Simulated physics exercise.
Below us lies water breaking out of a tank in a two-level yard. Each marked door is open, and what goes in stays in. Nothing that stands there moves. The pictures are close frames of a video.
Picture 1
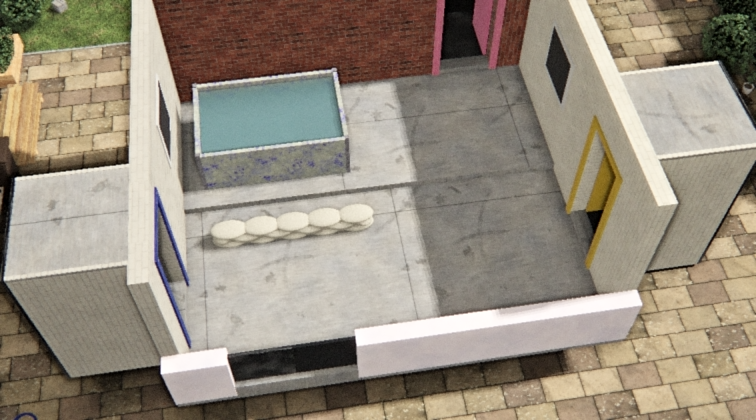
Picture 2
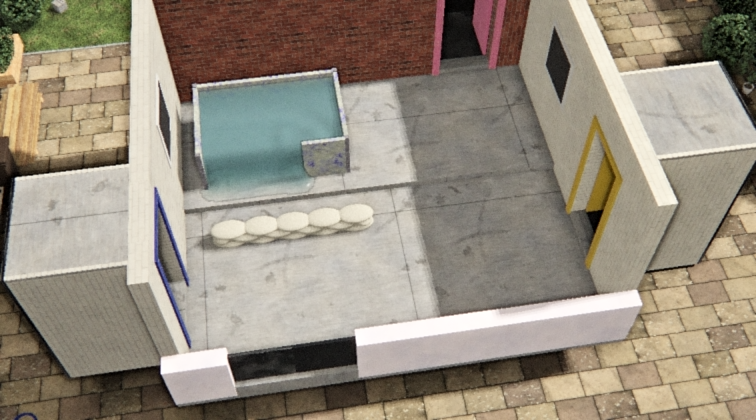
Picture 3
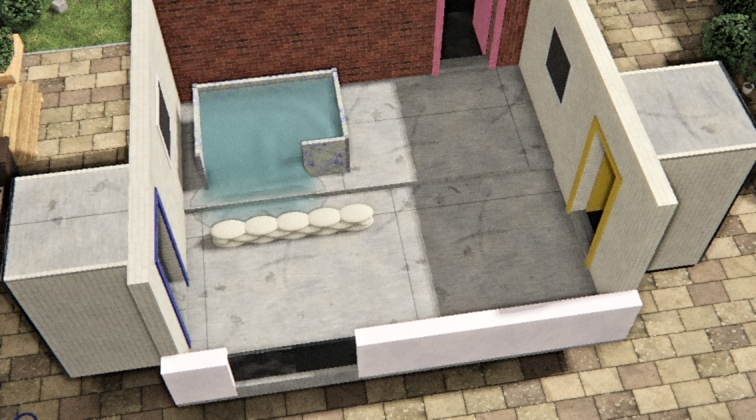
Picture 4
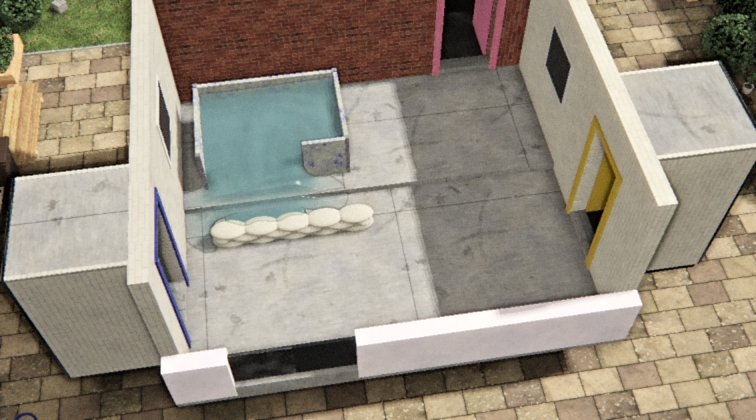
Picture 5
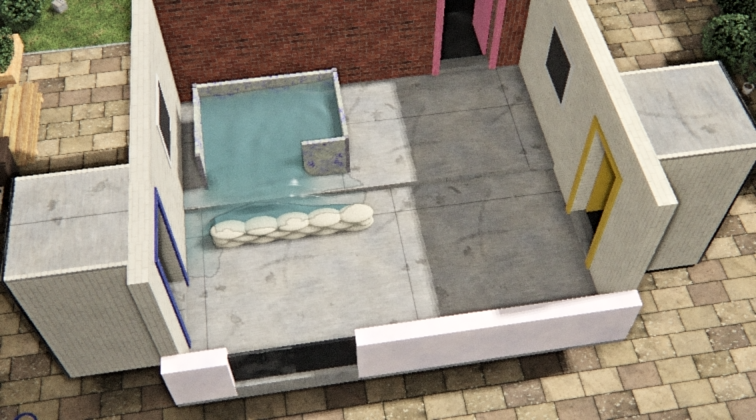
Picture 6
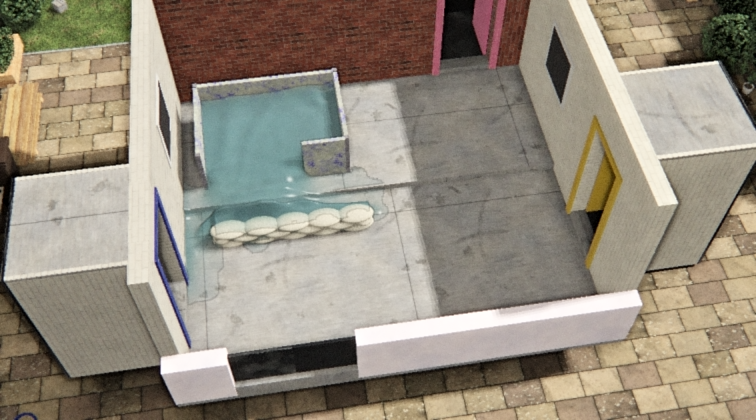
In a walled yard, water pours from a broken tank and spreads to white sacks.
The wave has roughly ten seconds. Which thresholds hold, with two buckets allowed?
The pink door holds within the limit; the blue door holds within the limit; the yellow door floods.
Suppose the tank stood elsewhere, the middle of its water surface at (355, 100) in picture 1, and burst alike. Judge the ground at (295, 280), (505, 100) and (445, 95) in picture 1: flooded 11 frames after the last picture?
As listed: Under water, clear, dry.
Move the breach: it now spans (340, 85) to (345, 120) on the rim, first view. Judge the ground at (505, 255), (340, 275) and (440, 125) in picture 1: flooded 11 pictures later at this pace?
As listed: Covered, dry, wet.
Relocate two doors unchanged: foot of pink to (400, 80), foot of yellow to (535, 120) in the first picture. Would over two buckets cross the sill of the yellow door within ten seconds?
The yellow one stays under.
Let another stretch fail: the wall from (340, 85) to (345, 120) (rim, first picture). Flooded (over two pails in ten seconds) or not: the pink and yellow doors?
Then: The pink one lets more in, the yellow one passes that mark.
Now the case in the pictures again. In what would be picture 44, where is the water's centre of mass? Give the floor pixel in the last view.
Around (394, 221).
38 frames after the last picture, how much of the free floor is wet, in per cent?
Near 85 in a hundred.
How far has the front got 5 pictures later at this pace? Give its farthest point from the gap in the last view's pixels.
I would point to (501, 179).
A moment on, water covers 35 % of the floor; the pink door not reached, the blue door wet at the sill, nothing in, the yellow door not reached.
Next, water covers 55 % of the floor; the pink door not reached, the blue door wet at the sill, nothing in, the yellow door wet at the sill, nothing in.
Then, water covers 70 % of the floor; the pink door not reached, the blue door wet at the sill, nothing in, the yellow door over two buckets in.
Later, water covers 85 % of the floor; the pink door wet at the sill, nothing in, the blue door wet at the sill, nothing in, the yellow door far over two buckets in.
In the end, water covers 95 % of the floor; the pink door under two buckets in, the blue door wet at the sill, nothing in, the yellow door far over two buckets in.
